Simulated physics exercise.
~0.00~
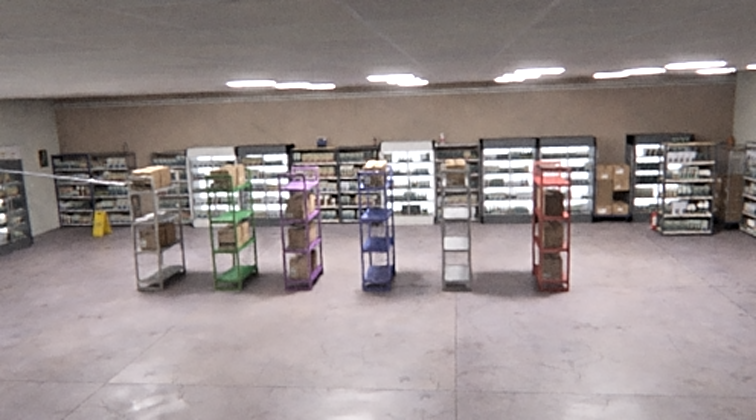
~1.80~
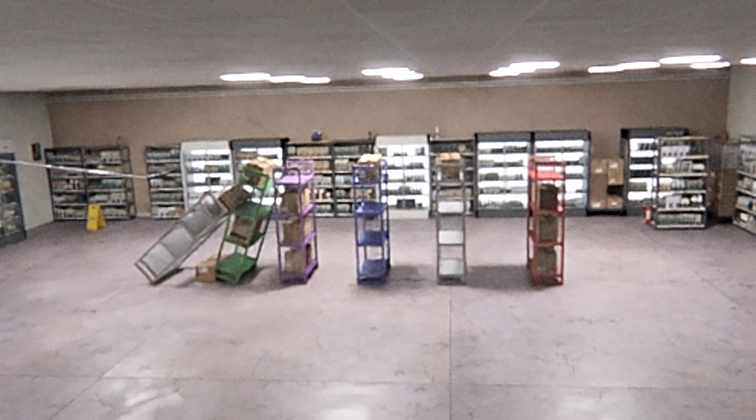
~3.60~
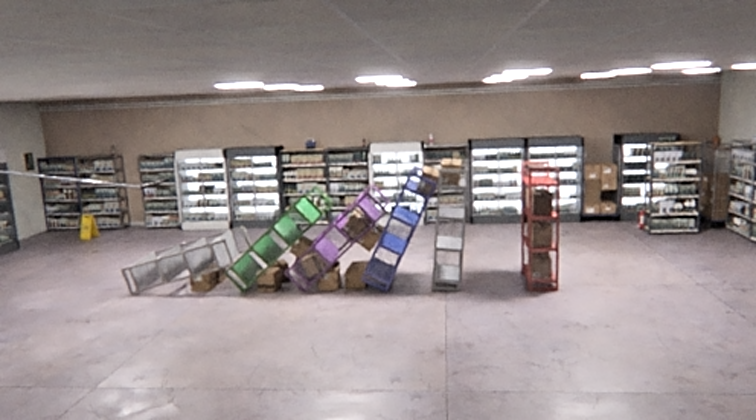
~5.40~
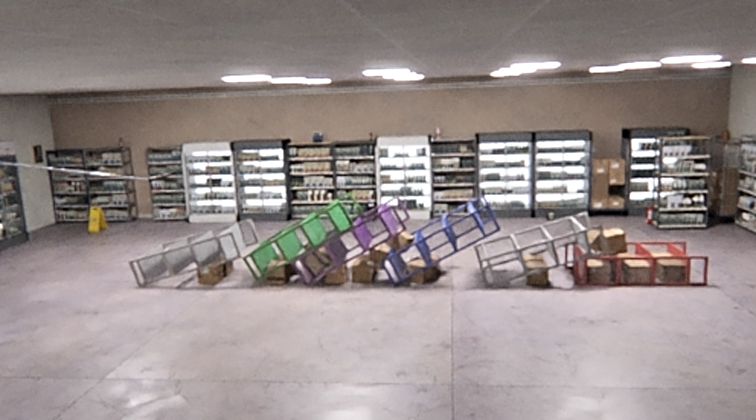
Six light shelving racks stood in a row in a storeroom until the leftmost grey one tipped right into the green one, and they toppled one after another, spilling boxes, until the red rack lay flat and the others rested slanted, none left upright.
